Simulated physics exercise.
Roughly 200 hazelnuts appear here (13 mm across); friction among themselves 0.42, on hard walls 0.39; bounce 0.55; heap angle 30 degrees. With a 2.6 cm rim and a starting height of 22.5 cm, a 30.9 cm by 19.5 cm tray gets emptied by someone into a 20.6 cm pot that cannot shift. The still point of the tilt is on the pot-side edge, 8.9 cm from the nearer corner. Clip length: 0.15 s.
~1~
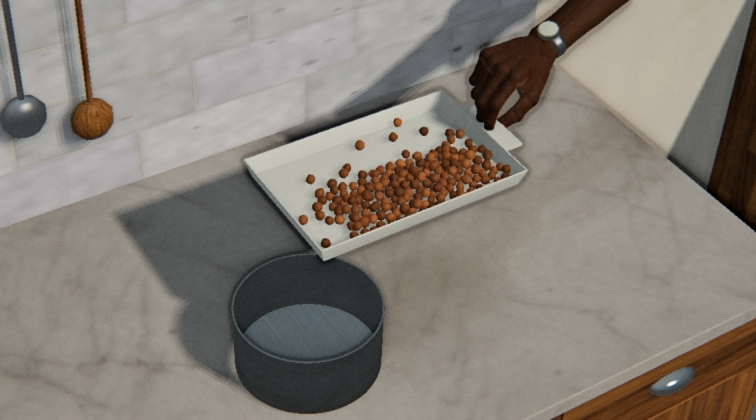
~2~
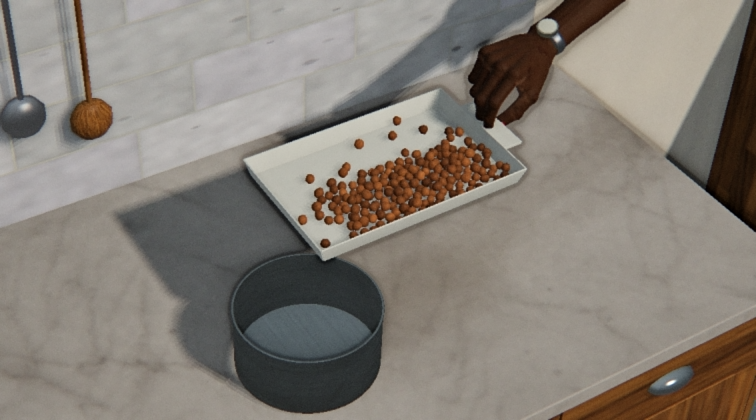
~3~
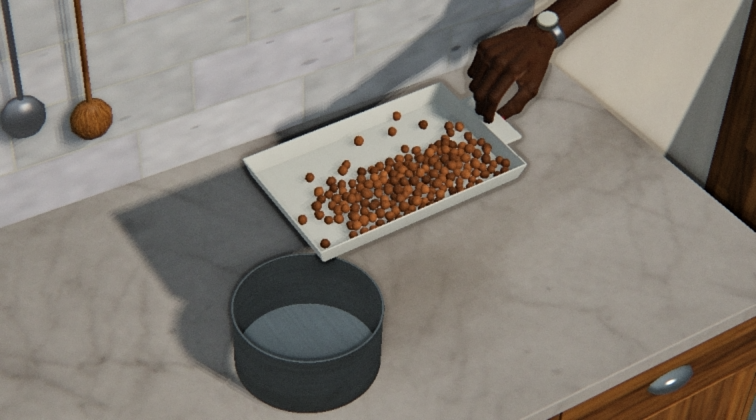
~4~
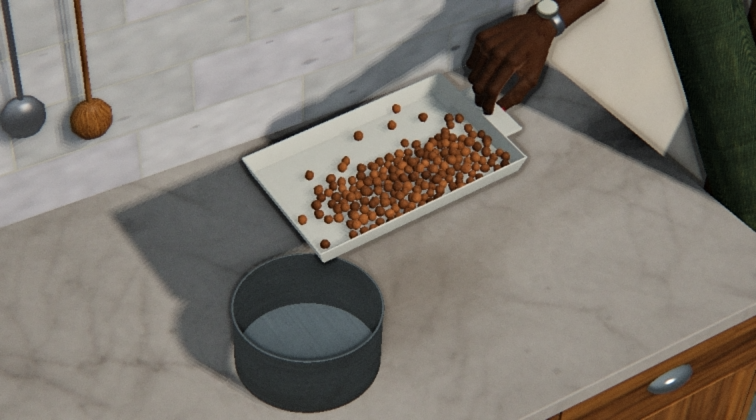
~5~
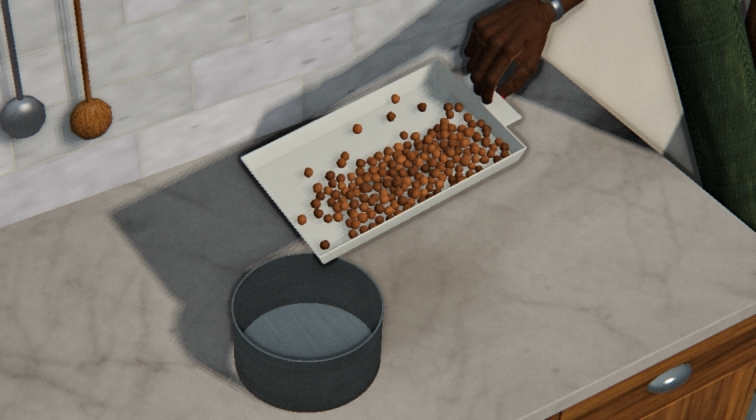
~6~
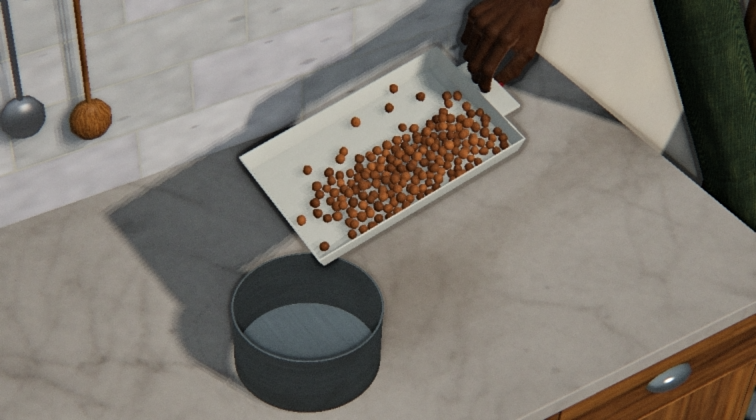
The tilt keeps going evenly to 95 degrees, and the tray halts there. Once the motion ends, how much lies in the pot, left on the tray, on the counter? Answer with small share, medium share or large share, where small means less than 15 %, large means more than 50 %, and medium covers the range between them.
Pot - large share; tray - small share; counter - medium share.
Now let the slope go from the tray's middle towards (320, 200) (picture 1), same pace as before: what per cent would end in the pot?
That comes to around 25 per cent.
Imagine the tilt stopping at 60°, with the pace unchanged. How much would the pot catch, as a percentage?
Then about 30 per cent.
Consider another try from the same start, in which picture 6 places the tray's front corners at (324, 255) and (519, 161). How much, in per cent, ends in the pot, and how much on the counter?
The pot gets 80 and the counter 20.
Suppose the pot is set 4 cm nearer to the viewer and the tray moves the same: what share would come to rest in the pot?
Then roughly 80 percent would land in it.
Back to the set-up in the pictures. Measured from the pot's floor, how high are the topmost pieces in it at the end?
About 3.0 centimetres.
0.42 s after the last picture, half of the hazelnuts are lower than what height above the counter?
Roughly 24 centimetres, more or less.
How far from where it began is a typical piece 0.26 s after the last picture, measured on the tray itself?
Displacement on the tray: About 4 cm.
Then, 0.26 s after the last picture, tilt 56 degrees; the tray holds 100 %, the pot 0 %.
Then, 0.42 s after the last picture, tilt 82 degrees; the tray holds 90 %, the pot 0 %.
Then, 0.71 s after the last picture, tilt 95 degrees; the tray holds 0 %, the pot 60 %.
In the end, pot 65 %, tray 0 %, counter 35 %.
